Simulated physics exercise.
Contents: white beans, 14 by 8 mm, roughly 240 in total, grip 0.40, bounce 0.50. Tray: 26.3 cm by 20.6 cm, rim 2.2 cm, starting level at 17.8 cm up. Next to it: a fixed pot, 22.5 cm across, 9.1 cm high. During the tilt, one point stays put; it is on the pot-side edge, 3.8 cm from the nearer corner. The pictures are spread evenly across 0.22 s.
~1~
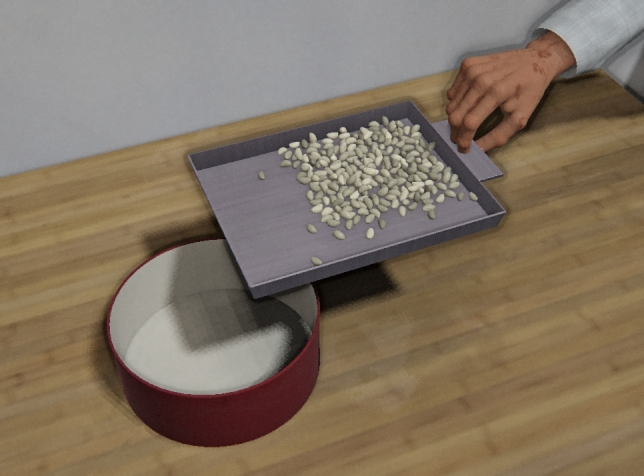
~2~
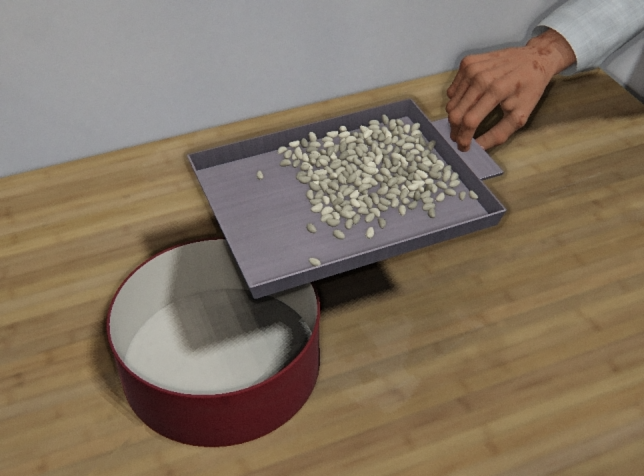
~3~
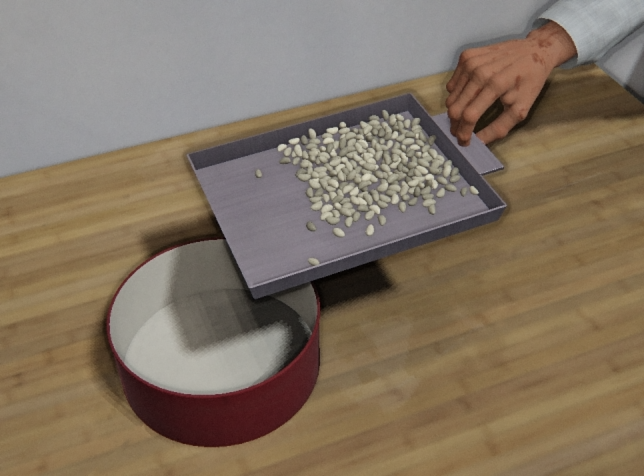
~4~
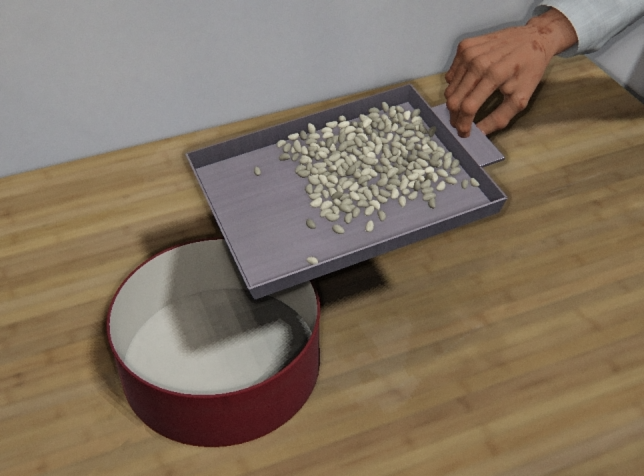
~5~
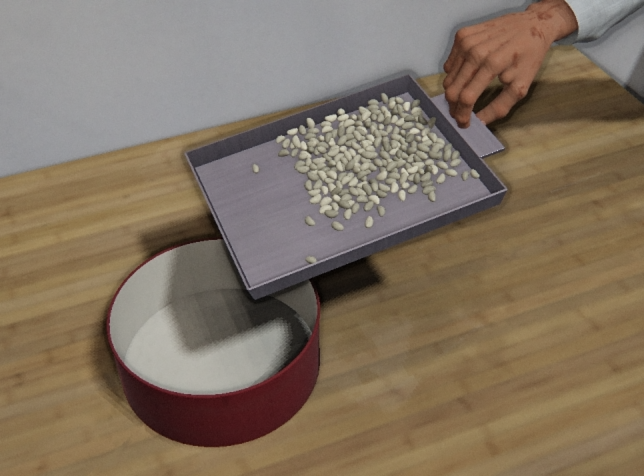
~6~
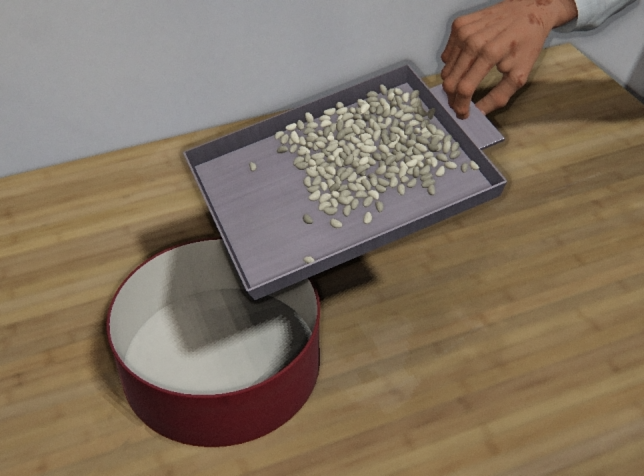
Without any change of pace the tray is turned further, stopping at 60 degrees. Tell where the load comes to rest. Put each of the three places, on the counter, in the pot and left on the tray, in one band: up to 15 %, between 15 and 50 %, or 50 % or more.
Counter: Up to 15 %; pot: Between 15 and 50 %; tray: 50 % or more.
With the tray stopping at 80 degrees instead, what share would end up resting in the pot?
Estimated share: About 75 %.
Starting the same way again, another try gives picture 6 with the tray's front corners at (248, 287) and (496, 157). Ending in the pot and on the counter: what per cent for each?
The pot gets 50 and the counter 10.
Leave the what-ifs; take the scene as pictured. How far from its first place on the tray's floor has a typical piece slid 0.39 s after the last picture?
By then it sits near 4 cm from where it began.
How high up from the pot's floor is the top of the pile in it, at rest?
Roughly 1.5 cm.
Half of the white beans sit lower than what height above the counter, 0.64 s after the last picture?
Some 22 cm.
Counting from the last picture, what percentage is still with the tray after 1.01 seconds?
I'd say close to 65 per cent.
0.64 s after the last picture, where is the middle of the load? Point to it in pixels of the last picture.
At that time the load is centred around (231, 221).
Then, 0.39 s after the last picture, tilt 34 degrees; the tray holds 100 %, the pot 0 %.
Then, 0.64 s after the last picture, tilt 50 degrees; the tray holds 95 %, the pot 0 %.
Then, 1.01 s after the last picture, tilt 60 degrees; the tray holds 65 %, the pot 30 %.
In the end, counter 5 %, pot 35 %, tray 65 %.
